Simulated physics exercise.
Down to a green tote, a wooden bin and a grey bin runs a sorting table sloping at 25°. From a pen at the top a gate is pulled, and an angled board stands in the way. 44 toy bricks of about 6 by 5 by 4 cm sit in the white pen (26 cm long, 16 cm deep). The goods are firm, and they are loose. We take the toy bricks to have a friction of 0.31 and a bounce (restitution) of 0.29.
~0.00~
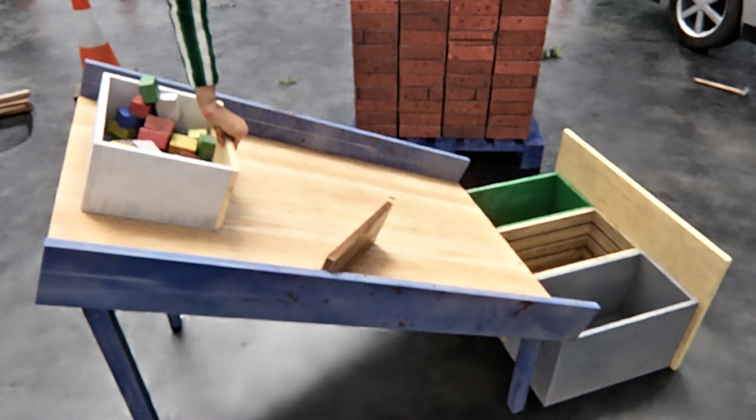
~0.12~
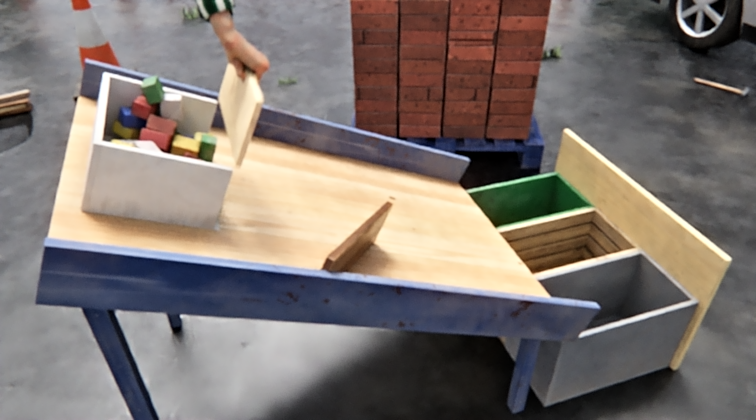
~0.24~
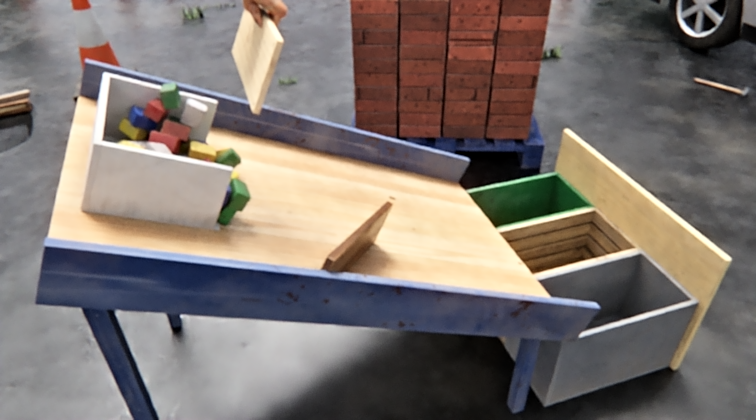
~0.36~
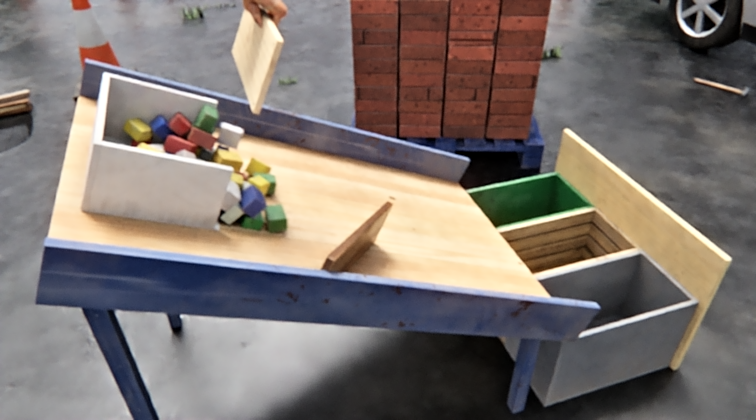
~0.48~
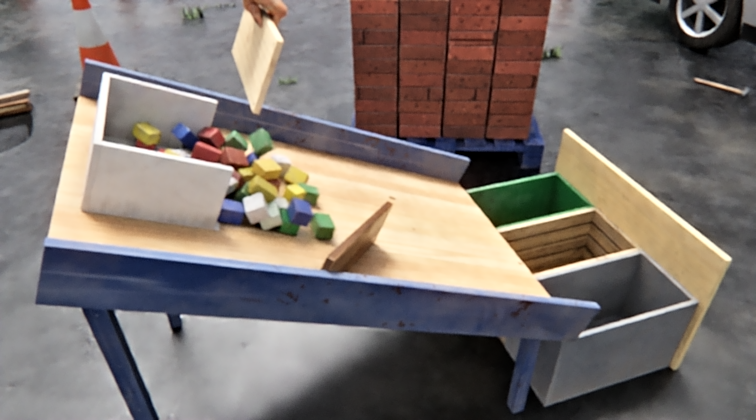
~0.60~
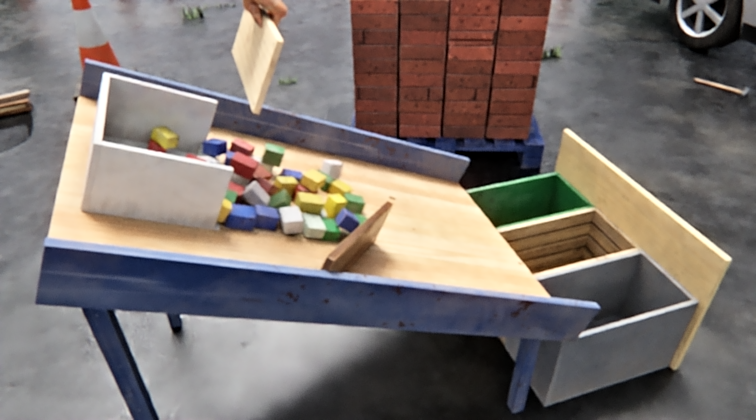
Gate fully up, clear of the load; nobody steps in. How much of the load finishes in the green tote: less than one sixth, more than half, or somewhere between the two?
Somewhere between a sixth and a half.
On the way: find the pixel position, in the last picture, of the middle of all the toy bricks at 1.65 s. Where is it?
Centre: About (554, 271).
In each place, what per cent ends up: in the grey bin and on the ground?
I'd put it at about 0 percent, then about 0 percent.
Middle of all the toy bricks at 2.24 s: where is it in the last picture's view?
(569, 276).
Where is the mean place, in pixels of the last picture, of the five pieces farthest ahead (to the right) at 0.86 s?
I'd put them at about (447, 210).
After 0.86 s, 2 still in the white pen and 42 on the slope.
After 1.19 s, 3 in the green tote, 6 in the wooden bin, 31 on the slope and 4 in the air.
After 1.65 s, 15 in the green tote, 18 in the wooden bin, 9 on the slope and 2 in the air.
When it is over (at 2.24 s), 16 in the green tote, 25 in the wooden bin and 3 on the slope. Asked share, 16 of 44, 36 per cent.
